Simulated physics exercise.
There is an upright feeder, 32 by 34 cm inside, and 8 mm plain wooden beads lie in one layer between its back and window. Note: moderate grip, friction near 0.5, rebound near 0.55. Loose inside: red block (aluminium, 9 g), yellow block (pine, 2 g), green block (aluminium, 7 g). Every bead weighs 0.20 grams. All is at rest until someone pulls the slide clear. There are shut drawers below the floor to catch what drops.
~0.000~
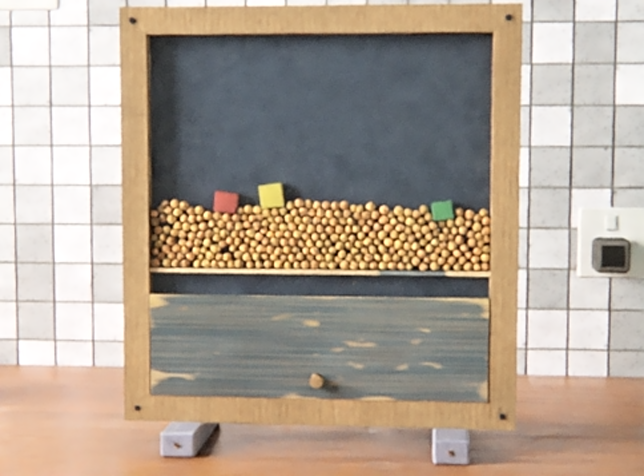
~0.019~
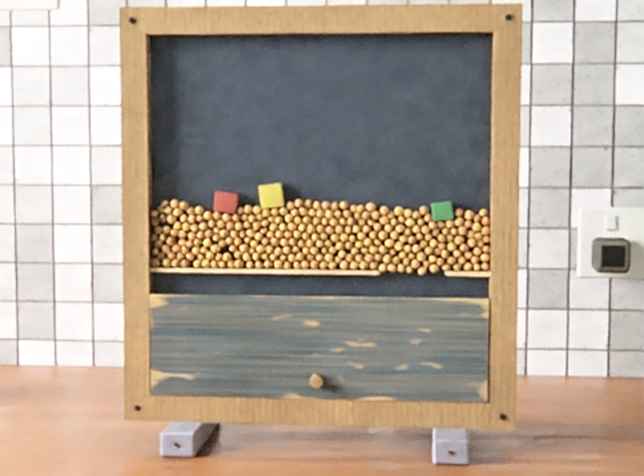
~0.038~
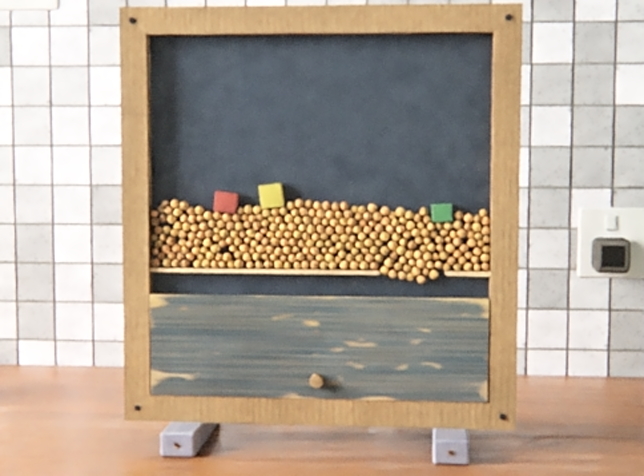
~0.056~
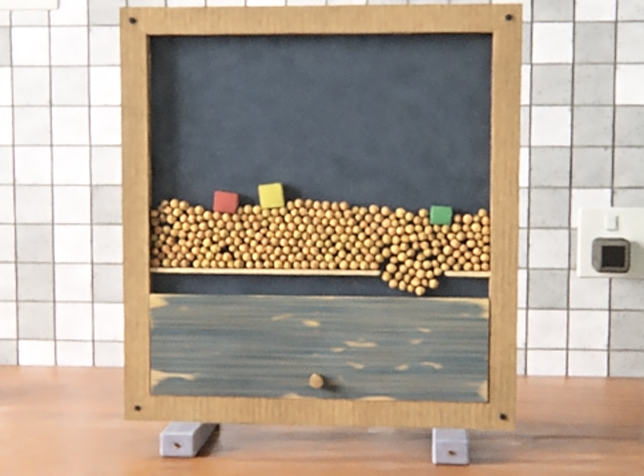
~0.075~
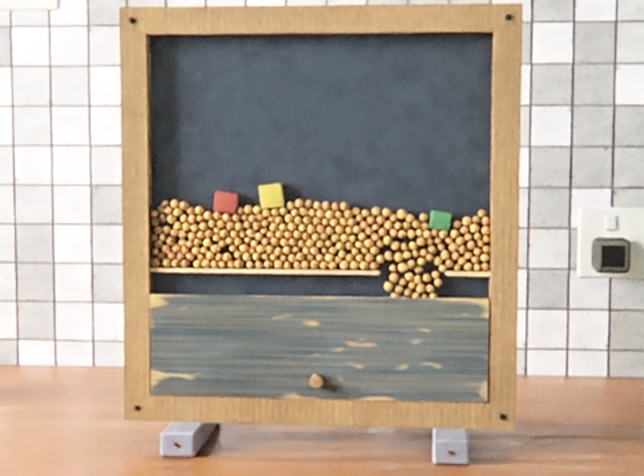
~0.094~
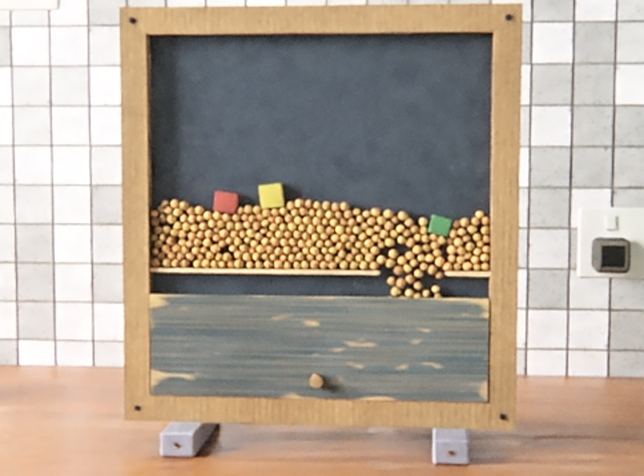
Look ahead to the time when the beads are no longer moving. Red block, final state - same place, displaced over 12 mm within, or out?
Same place.
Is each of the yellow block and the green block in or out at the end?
Yellow block still there, green block gone.
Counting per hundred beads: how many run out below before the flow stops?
Roughly 45 %.
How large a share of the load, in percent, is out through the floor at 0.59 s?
Some 35 percent by that moment.
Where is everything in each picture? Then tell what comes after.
The first picture shows about 300 beads; beads' middle (316, 237); red block (226, 202) tilted 7°; yellow block (272, 196) tilted 8°; green block (443, 211) tilted 8°; slide (375, 272) to (451, 273).
The second picture shows beads' middle (316, 237); 0 out.
The third picture shows beads' middle (316, 237); 5 out.
The fourth picture shows beads' middle (316, 237); 12 out.
The fifth picture shows beads' middle (316, 237); 20 out.
The sixth picture shows beads' middle (311, 243); 26 out; red block (226, 202) tilted 7°; yellow block (272, 196) tilted 8°; green block (440, 226) tilted 14°.
After 0.24 s, 25 % are out; red block moved 0.0 cm tilted 7°; yellow block moved 0.0 cm tilted 8°; green block below the floor.
After 0.59 s, 35 % are out; red block moved 0.0 cm tilted 7°; yellow block moved 0.1 cm tilted 8°; green block below the floor.
After 1.29 s, 45 % are out; red block moved 0.0 cm tilted 7°; yellow block moved 0.1 cm tilted 8°; green block below the floor.
At rest by 1.9 s, 45 % are out; red block moved 0.0 cm tilted 7°; yellow block moved 0.1 cm tilted 9°; green block below the floor.
